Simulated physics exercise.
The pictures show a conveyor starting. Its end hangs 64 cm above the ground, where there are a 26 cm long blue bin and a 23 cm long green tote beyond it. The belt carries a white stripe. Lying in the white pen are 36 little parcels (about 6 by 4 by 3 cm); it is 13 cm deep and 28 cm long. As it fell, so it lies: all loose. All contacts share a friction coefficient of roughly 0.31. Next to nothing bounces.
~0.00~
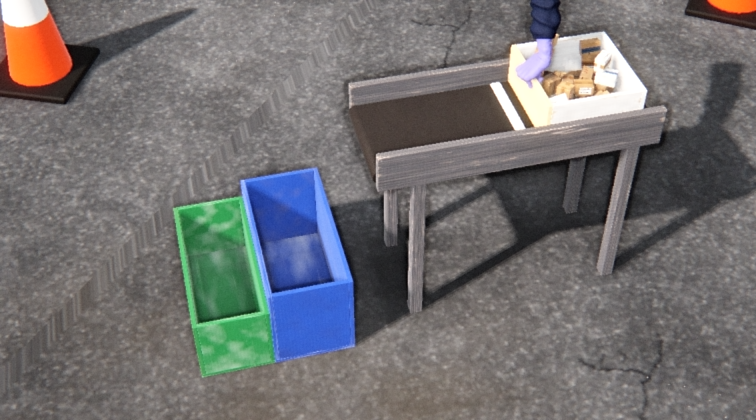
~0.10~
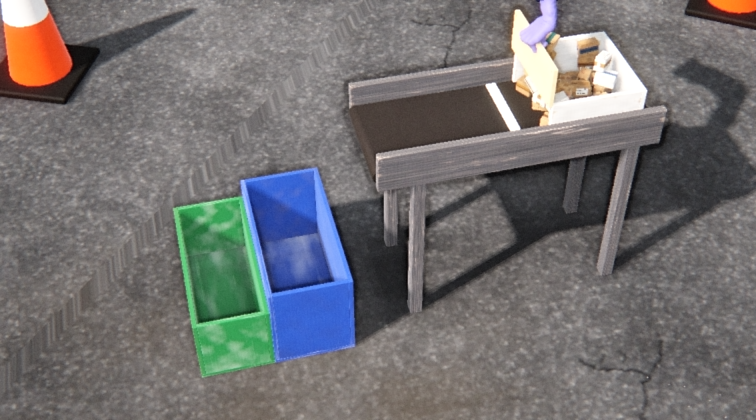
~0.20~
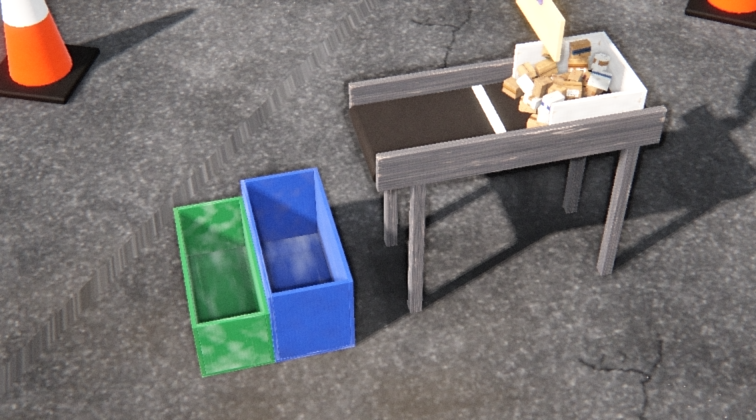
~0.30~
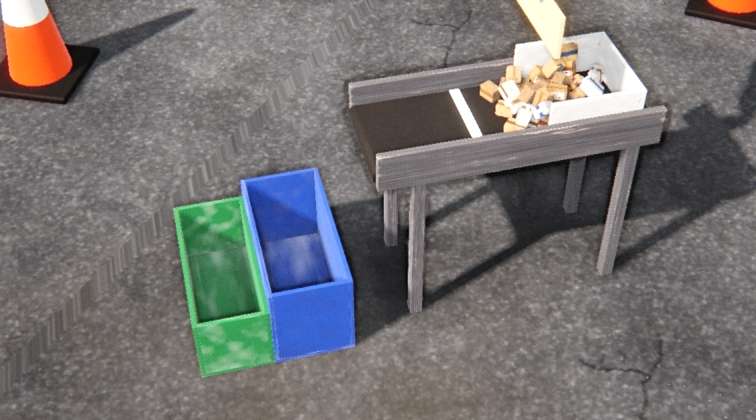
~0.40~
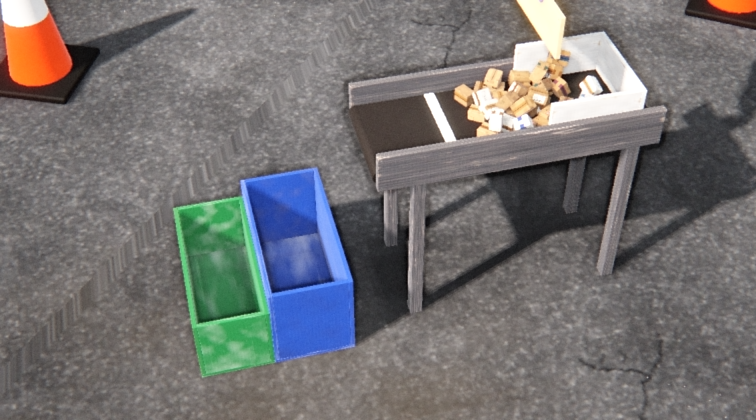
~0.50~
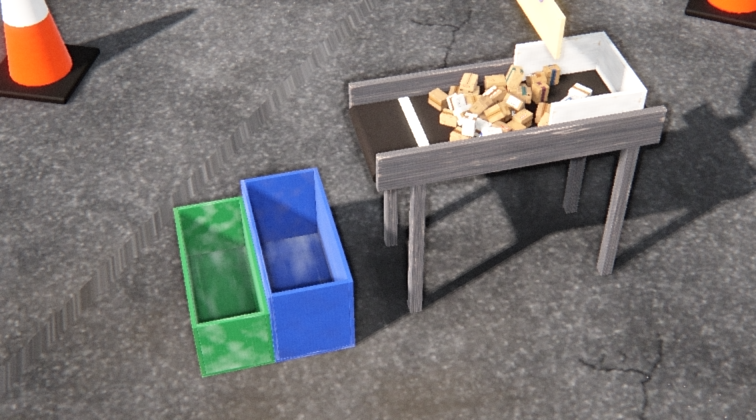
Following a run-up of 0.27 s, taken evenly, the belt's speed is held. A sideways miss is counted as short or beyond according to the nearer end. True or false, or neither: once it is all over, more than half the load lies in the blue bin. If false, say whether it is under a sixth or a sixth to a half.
True.
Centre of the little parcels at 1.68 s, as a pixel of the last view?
Look near pixel (282, 289).
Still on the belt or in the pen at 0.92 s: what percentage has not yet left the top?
About 80 %.
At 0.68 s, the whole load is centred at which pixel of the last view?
It's centred at about (452, 117).
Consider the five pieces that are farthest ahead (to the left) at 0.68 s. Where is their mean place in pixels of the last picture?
Pixel (407, 126), give or take.
After 0.68 s, 2 still in the white pen and 34 on the belt.
After 0.92 s, 28 on the belt and 8 in the air.
After 1.25 s, 15 in the blue bin, 4 on the belt and 17 in the air.
When it is over (at 1.68 s), 36 in the blue bin. Asked share, 36 of 36, 100 per cent.
